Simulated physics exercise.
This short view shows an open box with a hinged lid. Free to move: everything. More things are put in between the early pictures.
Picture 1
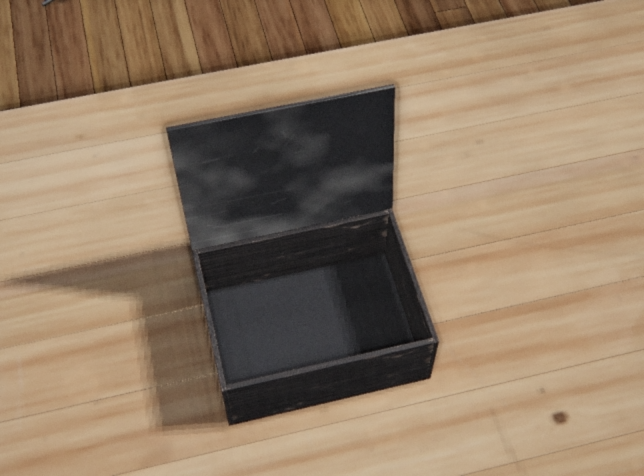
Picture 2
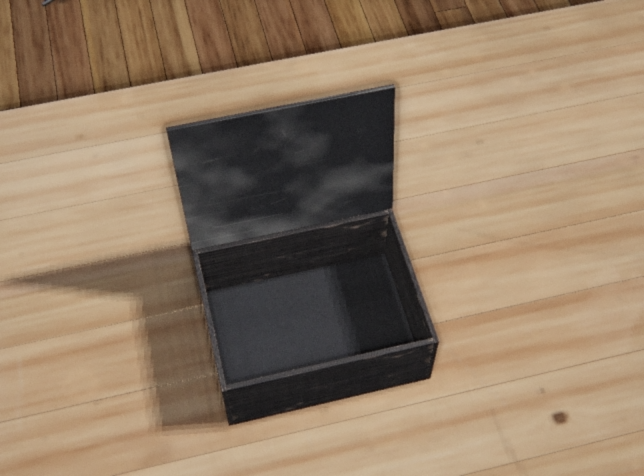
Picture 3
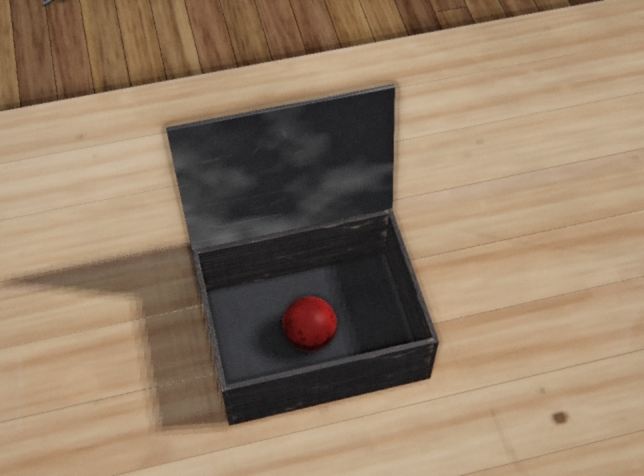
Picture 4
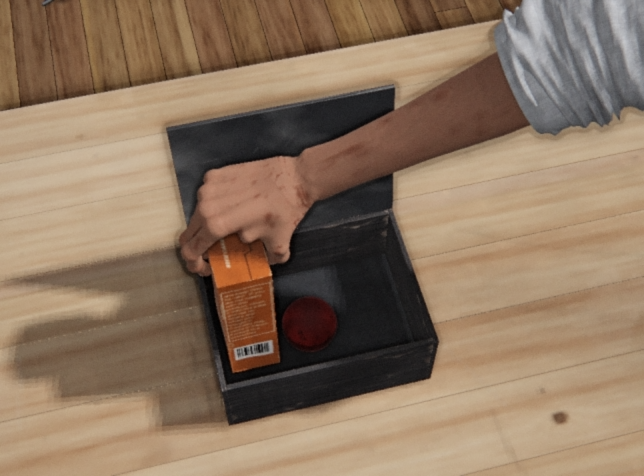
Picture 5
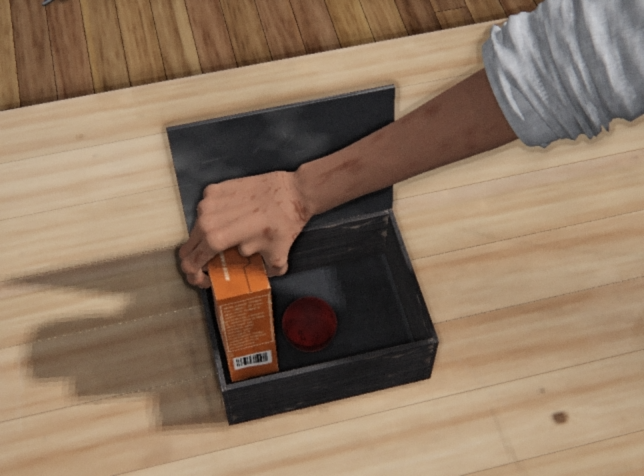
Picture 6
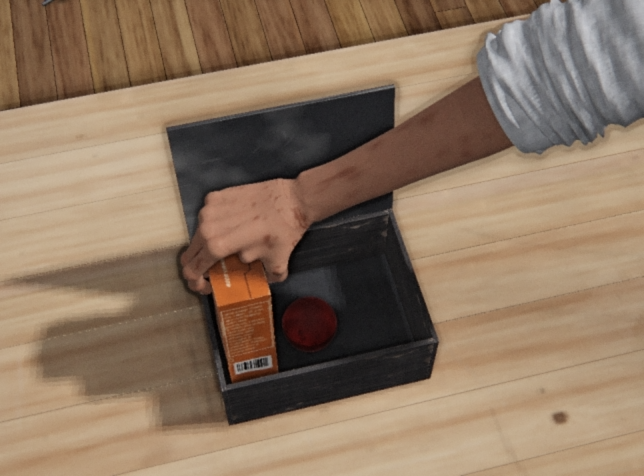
In the video, an open black box with a raised lid sits empty on a wooden surface, then a red ball appears inside, and a hand lowers an orange carton slightly into the box's left side, left of the ball.
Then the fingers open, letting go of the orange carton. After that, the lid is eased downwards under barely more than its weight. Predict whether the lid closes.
Prediction: The lid stays ajar.
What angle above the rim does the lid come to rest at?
I'd put it at roughly 60°.
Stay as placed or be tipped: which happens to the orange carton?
As it turns out, it keeps its original angle.
Then, 1.00 s after the last picture, lid starting down.
Then, 1.20 s after the last picture, orange carton resting near (243, 313).
Then, 1.40 s after the last picture, lid 73° above the rim.
Then, 1.50 s after the last picture, lid 65° above the rim.
At rest, lid 61° above the rim; both in place. Seen from the same camera at the end, orange carton near (242, 313).
